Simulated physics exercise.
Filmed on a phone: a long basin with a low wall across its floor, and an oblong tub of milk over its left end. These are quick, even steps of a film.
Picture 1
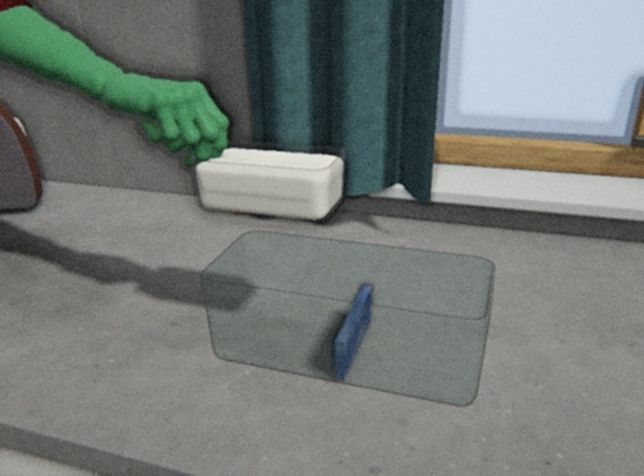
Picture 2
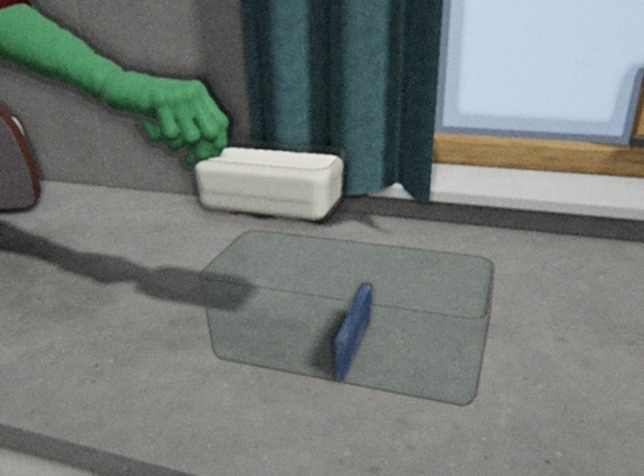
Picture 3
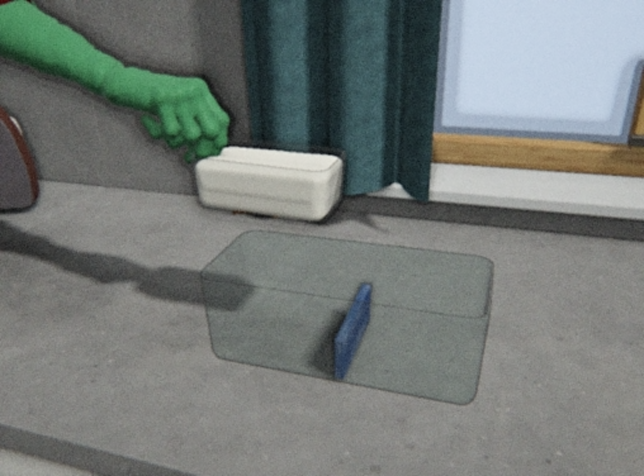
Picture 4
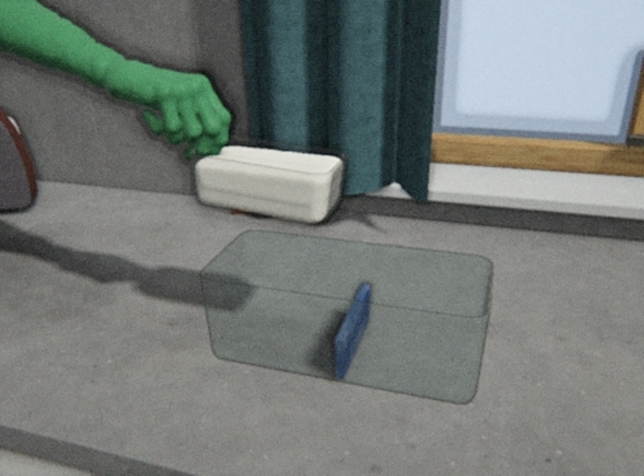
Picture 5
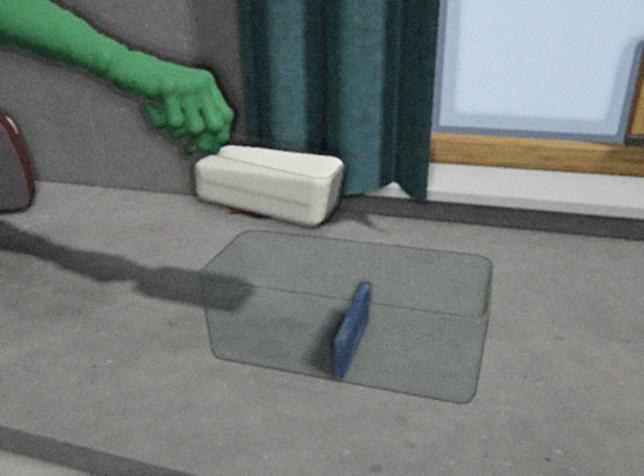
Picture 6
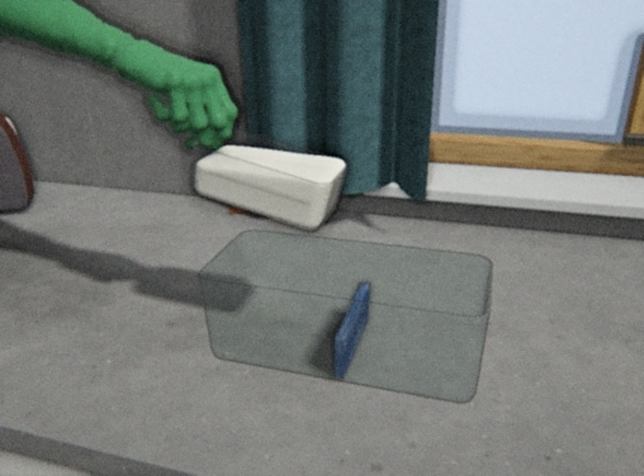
On a grey surface beside a teal curtain and window, a green hand holds an oblong white tub above the left end of a clear basin with a low blue wall inside, slowly tilting the tub slightly down to the right.
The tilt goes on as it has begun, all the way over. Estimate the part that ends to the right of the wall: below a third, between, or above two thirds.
It comes to more than two thirds.
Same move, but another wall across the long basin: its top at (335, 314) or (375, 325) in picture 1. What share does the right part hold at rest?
First some 85, then 65 per cent.
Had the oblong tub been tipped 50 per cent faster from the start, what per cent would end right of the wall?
It comes to 75 per cent or so.
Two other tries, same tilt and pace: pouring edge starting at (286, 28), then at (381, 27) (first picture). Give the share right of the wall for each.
In turn 60 and 75 in a hundred.
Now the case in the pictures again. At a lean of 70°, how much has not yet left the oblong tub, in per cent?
Roughly 25 in a hundred.
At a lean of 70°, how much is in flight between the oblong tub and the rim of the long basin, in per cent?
Close to 25 per cent.
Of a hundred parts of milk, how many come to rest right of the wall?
Roughly 75 in a hundred.
A moment on, the tilt is 70° and 23 per cent is still to pour, 1 is left of the wall and 49 right of it.
Next, the tilt is 109° and 2 per cent is still to pour, 18 is left of the wall and 77 right of it.
Then the tilt is 121° and 0 per cent is still to pour, 21 is left of the wall and 77 right of it.
Later the tilt is 121° and 0 per cent is still to pour, 21 is left of the wall and 77 right of it.
At rest 21 per cent lies left of the wall, 77 right of it and 1 outside.
